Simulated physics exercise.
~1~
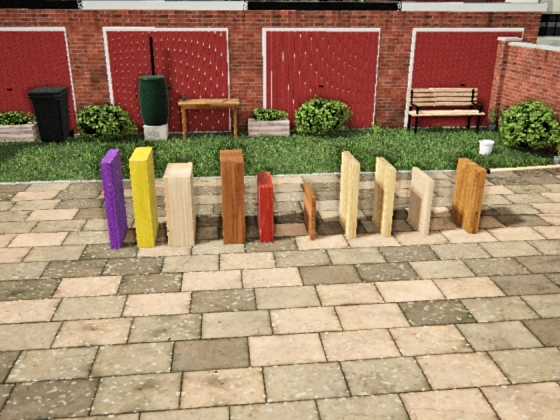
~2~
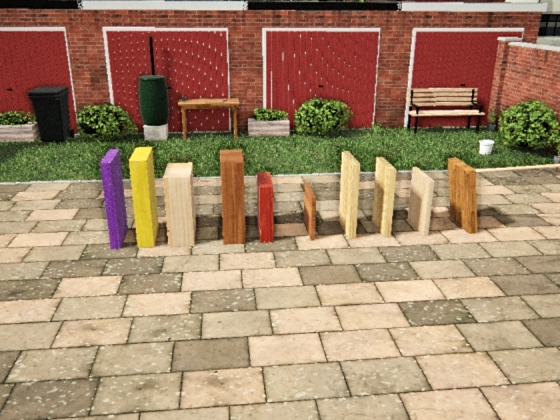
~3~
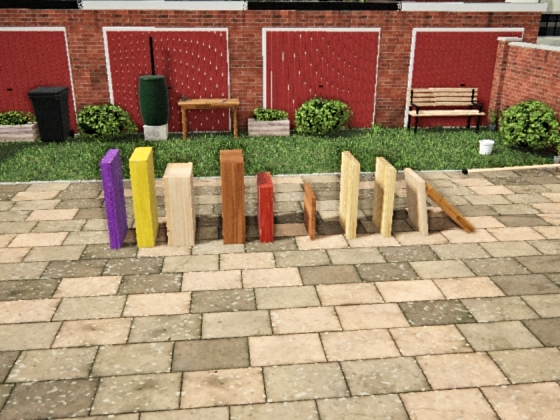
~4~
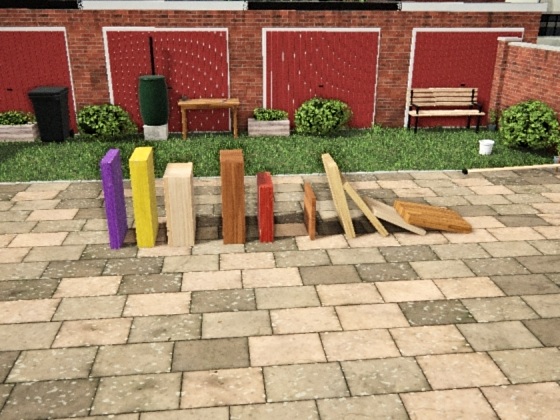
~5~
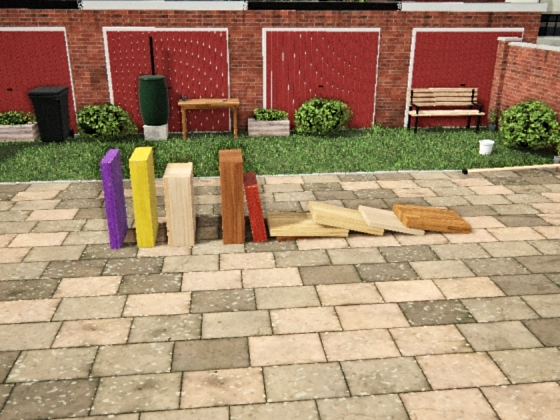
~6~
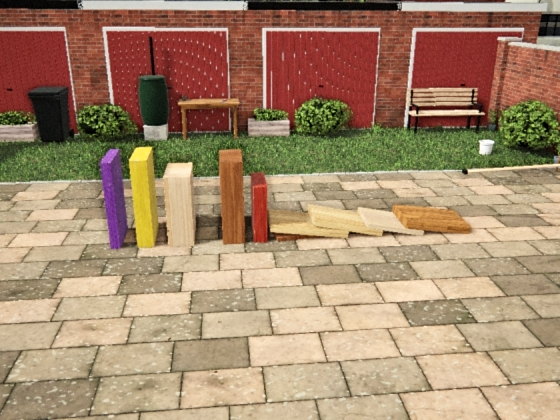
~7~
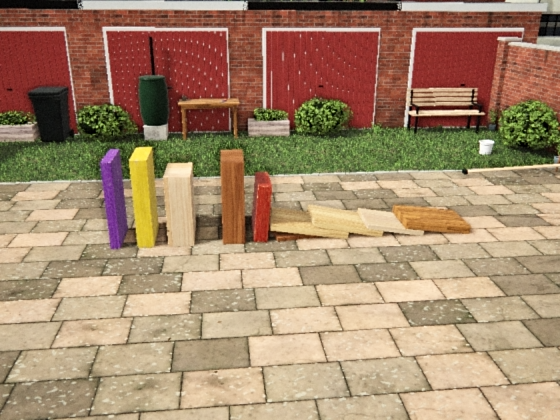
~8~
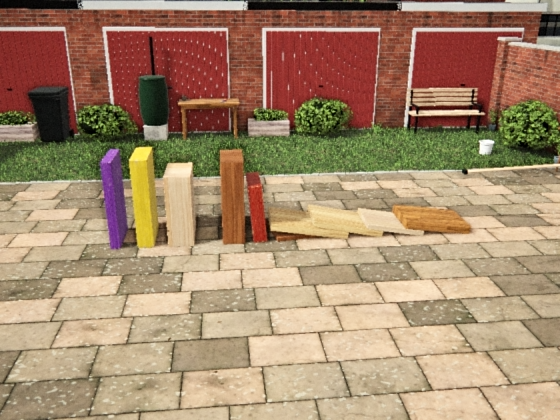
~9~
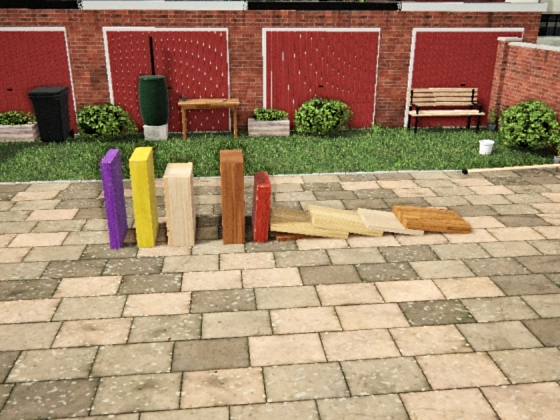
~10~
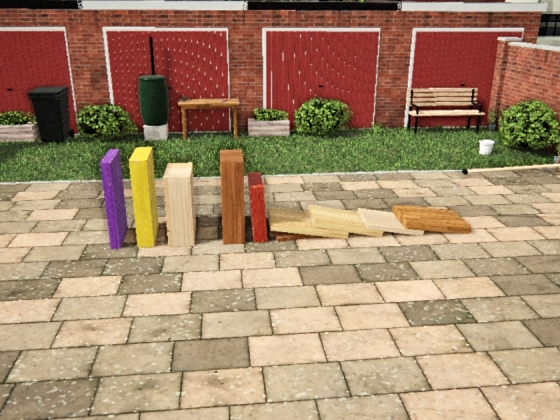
Wooden blocks toppling leftward in a row on a paved patio, the red one rocking but staying upright with four others.
